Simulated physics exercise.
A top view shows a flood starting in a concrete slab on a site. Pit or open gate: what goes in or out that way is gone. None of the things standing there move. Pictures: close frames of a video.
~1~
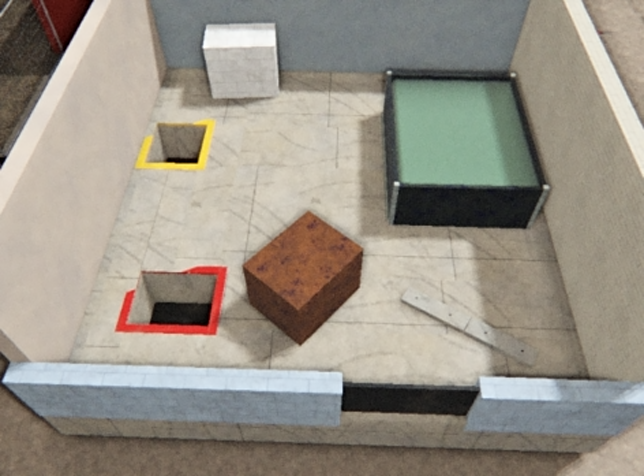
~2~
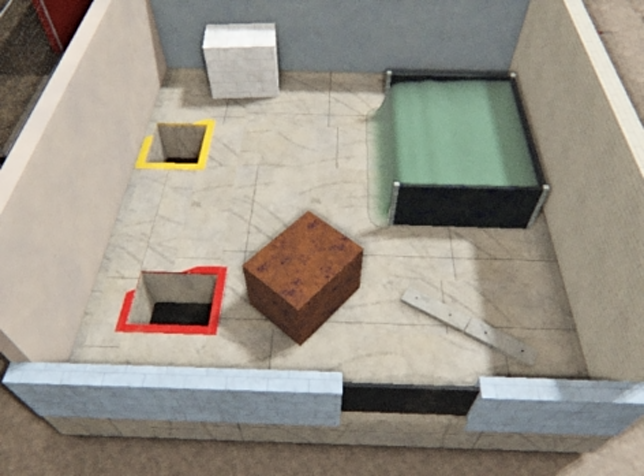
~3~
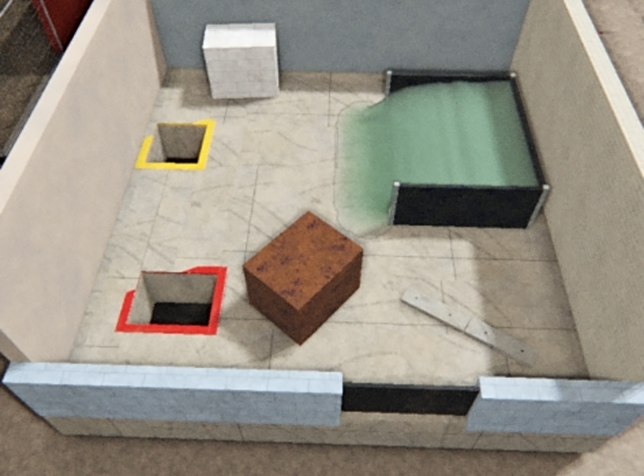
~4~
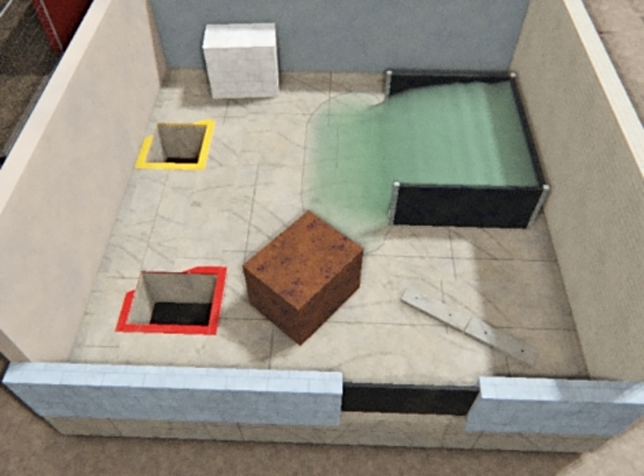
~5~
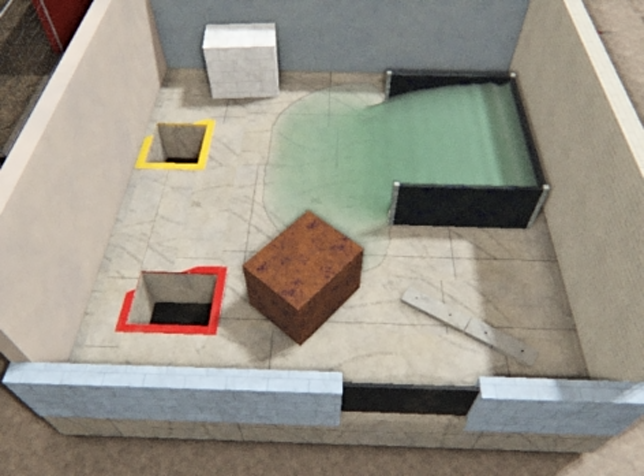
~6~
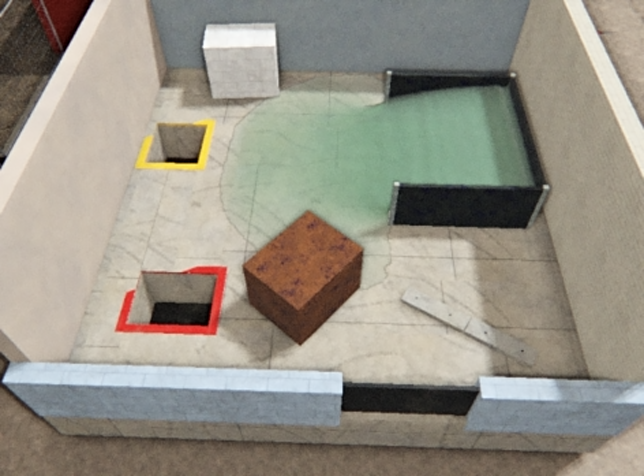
The footage shows a walled concrete slab with two outlined pits, a rusty brown block, a white block and a flat grey strip, as green water pours from the left side of a dark-walled tank and spreads leftward across the floor.
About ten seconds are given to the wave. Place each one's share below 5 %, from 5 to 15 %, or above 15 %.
In the end gate: Short of a twentieth; red pit: Upwards of fifteen per cent; yellow pit: Upwards of fifteen per cent.
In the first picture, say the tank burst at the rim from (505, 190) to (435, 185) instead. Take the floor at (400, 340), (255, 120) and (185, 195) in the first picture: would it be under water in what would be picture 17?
Listed in order, they come out sitting in a pool, without a puddle and without a puddle.
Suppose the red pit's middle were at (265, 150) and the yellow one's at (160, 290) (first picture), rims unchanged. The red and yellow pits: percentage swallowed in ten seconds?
Per cent, approx.: Red 40, yellow 25.
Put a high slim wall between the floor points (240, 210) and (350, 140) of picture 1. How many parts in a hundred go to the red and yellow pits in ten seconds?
Approximate split, red: 35 in a hundred; yellow: 15 in a hundred.
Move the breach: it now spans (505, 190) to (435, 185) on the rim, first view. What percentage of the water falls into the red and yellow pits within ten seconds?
Per cent: Red 20, yellow 4.
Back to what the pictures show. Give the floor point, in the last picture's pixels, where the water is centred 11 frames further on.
Centre point: Around (320, 165).
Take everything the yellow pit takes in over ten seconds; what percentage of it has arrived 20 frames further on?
Around 55 %.
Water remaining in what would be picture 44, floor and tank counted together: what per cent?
46 % or so.
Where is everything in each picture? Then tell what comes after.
The first picture shows the open tank at (459, 130) is whole and still.
In the second picture, the front is at (374, 111), out from the gap at (391, 150).
In the third picture, the front is at (357, 104), out from the gap at (391, 153).
In the fourth picture, the front is at (354, 94), out from the gap at (390, 155).
In the fifth picture, water pours out at (390, 155) and has run to a hidden place.
In the sixth picture, the front is at (229, 209), out from the gap at (390, 156).
A moment on, water covers 45 % of the floor; the gate 0 %, the red pit 0 %, the yellow pit 4 %.
Next, water covers 55 % of the floor; the gate 0 %, the red pit 2 %, the yellow pit 11 %.
Then, water covers 65 % of the floor; the gate 0 %, the red pit 8 %, the yellow pit 23 %.
Later, water covers 85 % of the floor; the gate 0 %, the red pit 17 %, the yellow pit 37 %.
In the end, water covers 95 % of the floor; the gate 0 %, the red pit 23 %, the yellow pit 43 %.
